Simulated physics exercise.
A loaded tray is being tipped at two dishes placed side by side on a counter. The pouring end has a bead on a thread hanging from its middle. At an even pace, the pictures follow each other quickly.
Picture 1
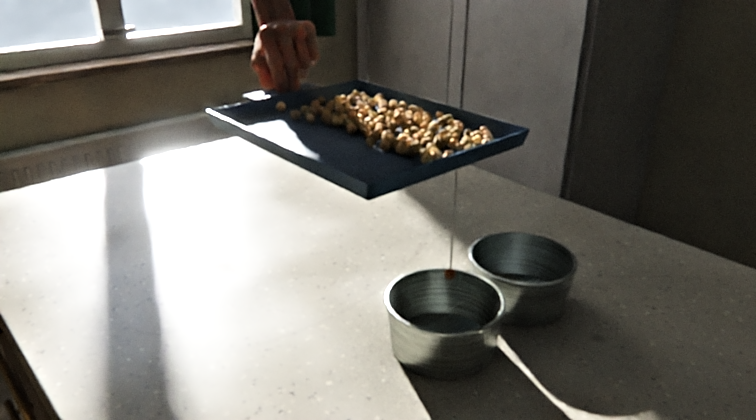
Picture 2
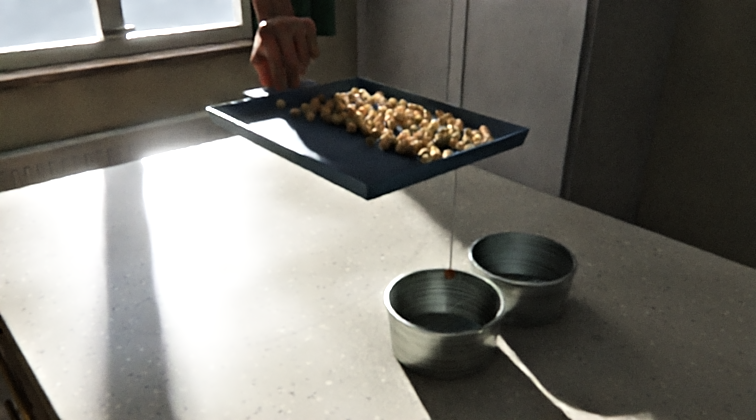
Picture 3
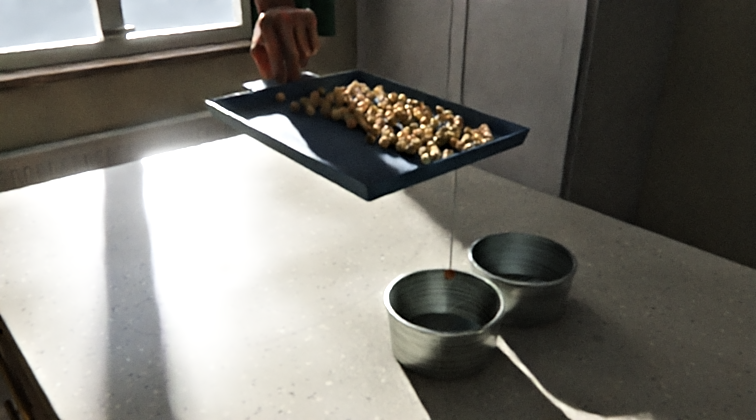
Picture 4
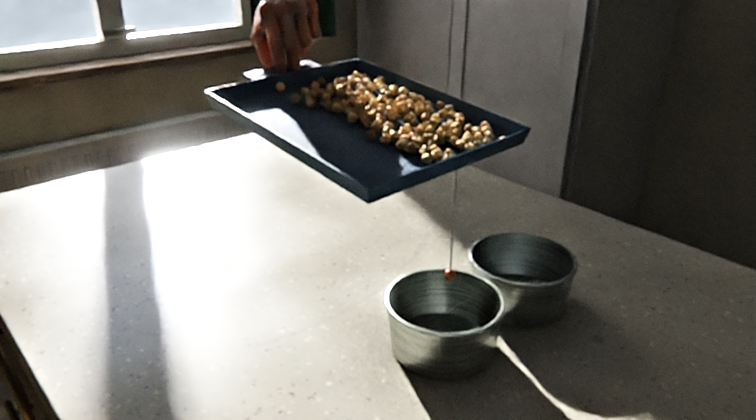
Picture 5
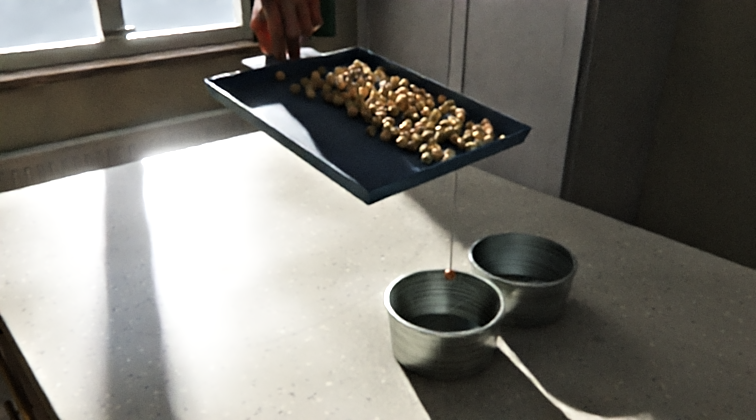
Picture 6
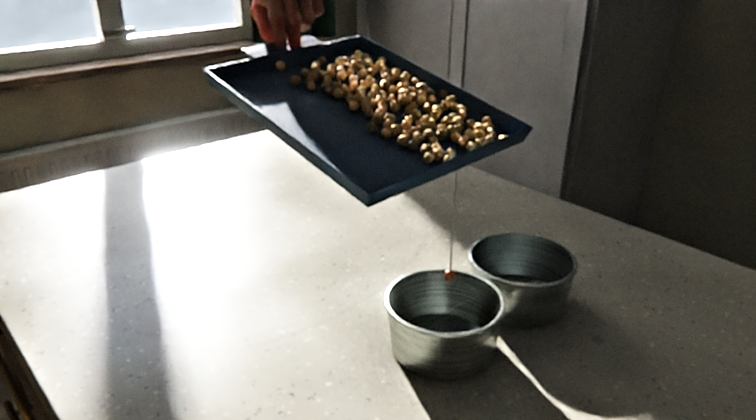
In a sunlit kitchen, a hand gradually raised the back of a dark tray of chickpeas above two round metal dishes on a counter, tilting it slightly while the dishes stayed still.
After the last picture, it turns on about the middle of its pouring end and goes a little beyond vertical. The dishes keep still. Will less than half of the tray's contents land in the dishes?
Yes, less than half gets in.
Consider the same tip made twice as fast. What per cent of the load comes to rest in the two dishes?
Expected result: Around 30 per cent.
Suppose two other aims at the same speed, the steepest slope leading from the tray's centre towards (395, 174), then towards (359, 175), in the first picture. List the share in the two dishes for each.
Roughly 20 % in the first case and 20 % in the second.
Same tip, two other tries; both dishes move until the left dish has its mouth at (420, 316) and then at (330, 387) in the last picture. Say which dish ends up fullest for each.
First try, the one on the left; second try, the one on the right.
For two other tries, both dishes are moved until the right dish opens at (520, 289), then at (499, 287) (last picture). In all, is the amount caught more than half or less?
In the first position past half, in the second past half.
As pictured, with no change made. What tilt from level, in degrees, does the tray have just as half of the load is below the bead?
The tilt is near 105° by then.
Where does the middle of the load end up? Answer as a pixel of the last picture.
The centre comes to rest close to (451, 396).
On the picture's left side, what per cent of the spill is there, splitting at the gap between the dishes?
I make it about 60 percent or so.
Soon, tray tipped steeply; all on the tray.
A while on, tray tipped right over; nearly all on the tray; a small part outside both; a stray few in the air.
Towards the end, tray tipped past a quarter turn; about a quarter in the left dish; most outside both.
Finally, tray tipped past a quarter turn; about a quarter in the left dish; none in the right dish; most outside both.
